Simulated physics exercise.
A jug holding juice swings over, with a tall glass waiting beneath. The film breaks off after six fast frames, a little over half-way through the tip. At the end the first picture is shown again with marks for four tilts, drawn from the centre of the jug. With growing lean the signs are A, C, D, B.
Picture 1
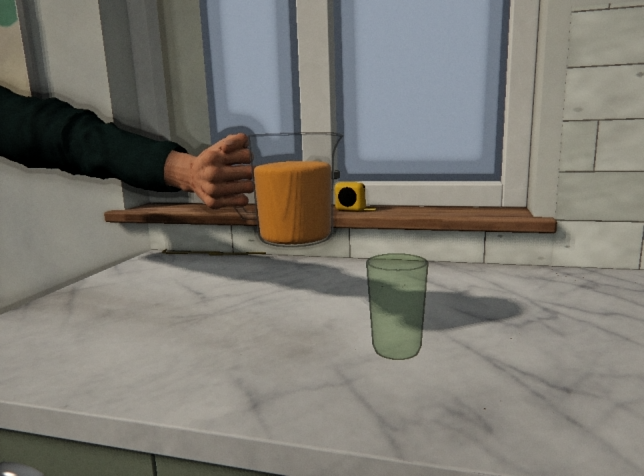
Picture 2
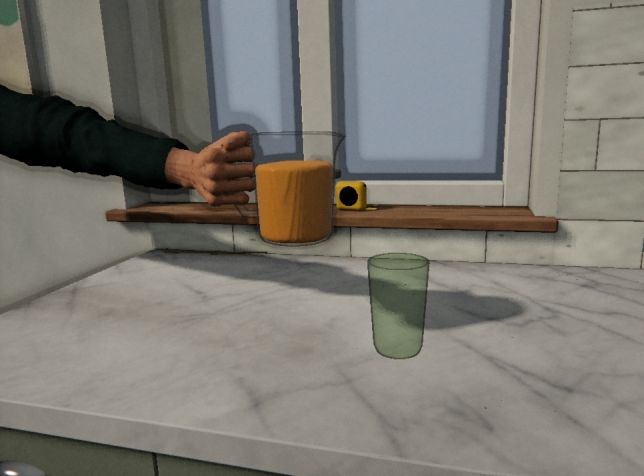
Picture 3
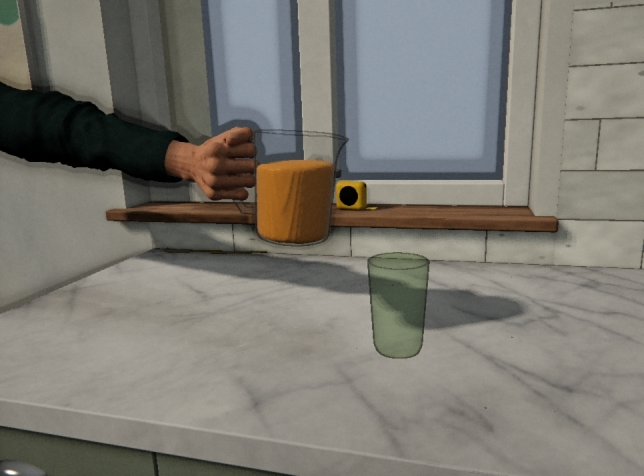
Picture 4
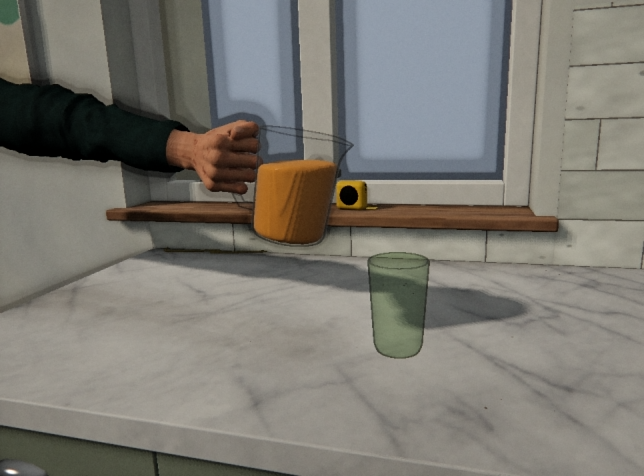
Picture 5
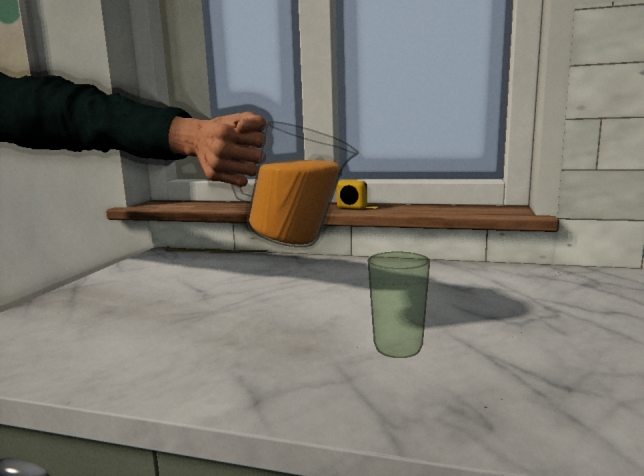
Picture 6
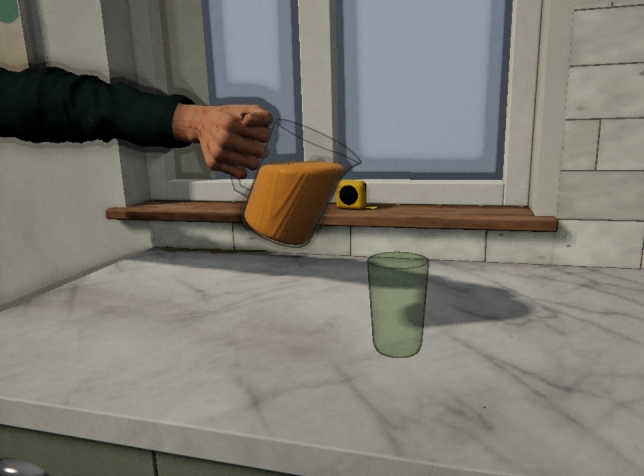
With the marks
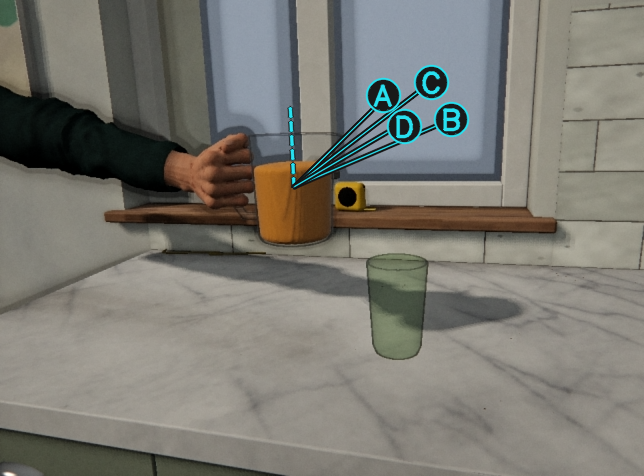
A hand tilts a clear jug of orange juice rightward above a tall green glass.
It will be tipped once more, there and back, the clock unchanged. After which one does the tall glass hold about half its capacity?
Take D.
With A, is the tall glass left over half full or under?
Under half.
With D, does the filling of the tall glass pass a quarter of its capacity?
Yes.
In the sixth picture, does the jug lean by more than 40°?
No.
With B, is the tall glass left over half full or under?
Over.
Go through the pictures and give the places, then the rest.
In the first frame, upright, lip at (341, 135); rim of the tall glass round (397, 261); nothing has left yet.
In the second frame, upright, lip at (344, 136); nothing has left yet.
In the third frame, tipped about 5°, lip at (347, 139); nothing has left yet.
In the fourth frame, tipped about 11°, lip at (352, 145); nothing has left yet.
In the fifth frame, tipped about 18°, lip at (357, 152); nothing has left yet.
In the sixth frame, tipped about 26°, lip at (360, 162); nothing has left yet.
In cyan, A at (372, 110); B at (435, 126); C at (417, 92); D at (387, 132).
With A, the tall glass ends with about 18 % of what it can hold.
With B, the tall glass ends with about 73 % of what it can hold.
With C, the tall glass ends with about 32 % of what it can hold.
With D, the tall glass ends with about 50 % of what it can hold.
